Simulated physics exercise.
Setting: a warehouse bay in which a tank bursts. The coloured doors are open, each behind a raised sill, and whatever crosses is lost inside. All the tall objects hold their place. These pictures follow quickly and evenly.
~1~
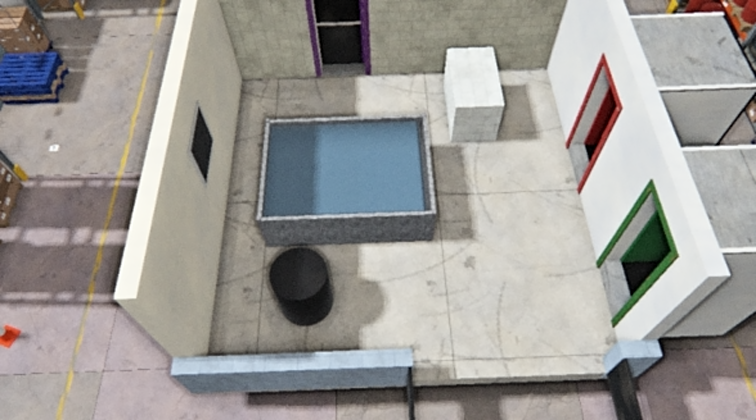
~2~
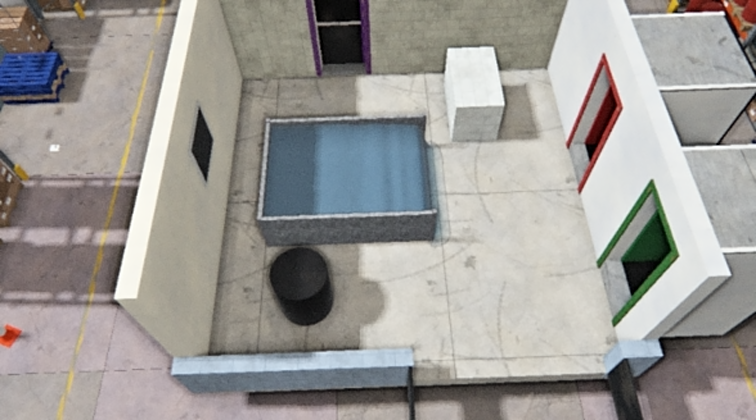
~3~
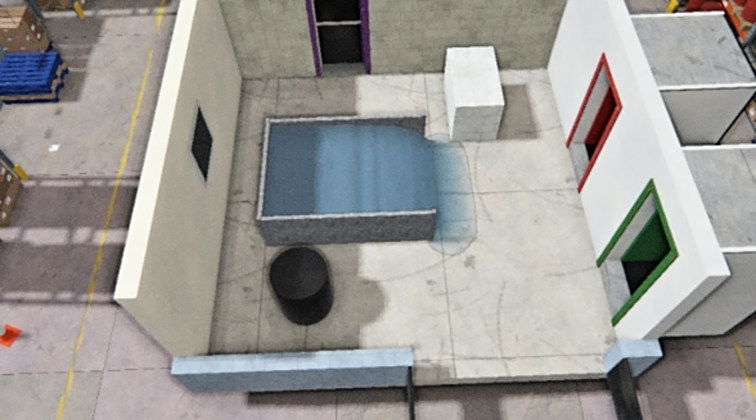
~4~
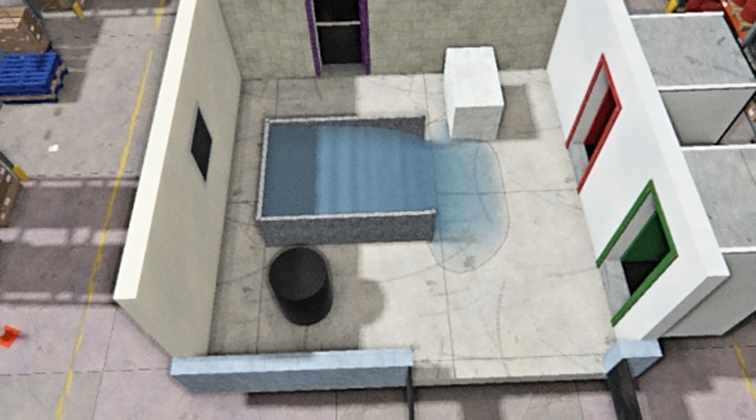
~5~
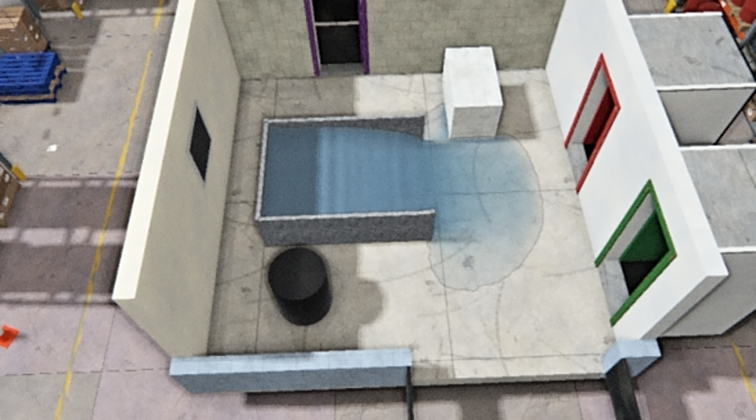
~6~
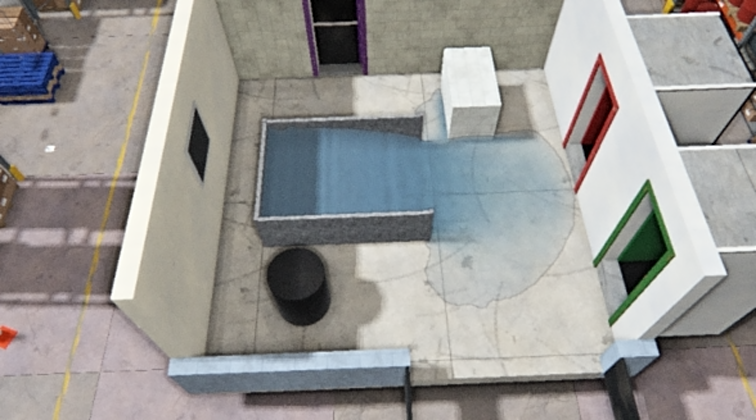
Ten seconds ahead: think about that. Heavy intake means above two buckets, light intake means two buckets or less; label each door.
Labels: Green door: Light, red door: Heavy, purple door: Light.
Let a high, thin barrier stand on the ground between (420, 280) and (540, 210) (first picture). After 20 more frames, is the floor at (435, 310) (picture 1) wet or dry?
Result: Parched.
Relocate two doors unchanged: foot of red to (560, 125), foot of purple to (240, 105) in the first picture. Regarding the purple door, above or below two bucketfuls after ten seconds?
Result - purple door crosses the line.
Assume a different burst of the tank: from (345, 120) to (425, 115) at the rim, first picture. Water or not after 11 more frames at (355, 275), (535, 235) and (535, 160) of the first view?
Point by point: Unwetted; unwetted; unwetted.
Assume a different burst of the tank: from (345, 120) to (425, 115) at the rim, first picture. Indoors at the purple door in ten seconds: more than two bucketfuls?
What follows is that purple door crosses the line.
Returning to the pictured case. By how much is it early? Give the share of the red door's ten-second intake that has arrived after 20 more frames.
About 95 per cent.
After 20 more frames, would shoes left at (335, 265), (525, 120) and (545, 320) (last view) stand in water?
Taking them as listed, they are spared, waterlogged and waterlogged.
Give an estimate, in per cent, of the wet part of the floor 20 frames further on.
Estimated share: Around 55 %.
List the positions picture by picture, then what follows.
In the first picture, still water in the open tank at (347, 167).
In the second picture, the front is at (434, 244), out from the gap at (426, 182).
In the third picture, the front is at (455, 249), out from the gap at (425, 183).
In the fourth picture, the front is at (471, 265), out from the gap at (425, 184).
In the fifth picture, water pours out at (424, 184) and has run to (538, 224).
In the sixth picture, the front is at (570, 202), out from the gap at (422, 185).
A moment on, water covers 35 % of the floor; the green door wet at the sill, nothing in, the red door far over two buckets in, the purple door not reached.
Next, water covers 40 % of the floor; the green door wet at the sill, nothing in, the red door far over two buckets in, the purple door wet at the sill, nothing in.
Then, water covers 55 % of the floor; the green door wet at the sill, nothing in, the red door far over two buckets in, the purple door wet at the sill, nothing in.
Later, water covers 80 % of the floor; the green door wet at the sill, nothing in, the red door far over two buckets in, the purple door wet at the sill, nothing in.
In the end, water covers 95 % of the floor; the green door wet at the sill, nothing in, the red door far over two buckets in, the purple door wet at the sill, nothing in.
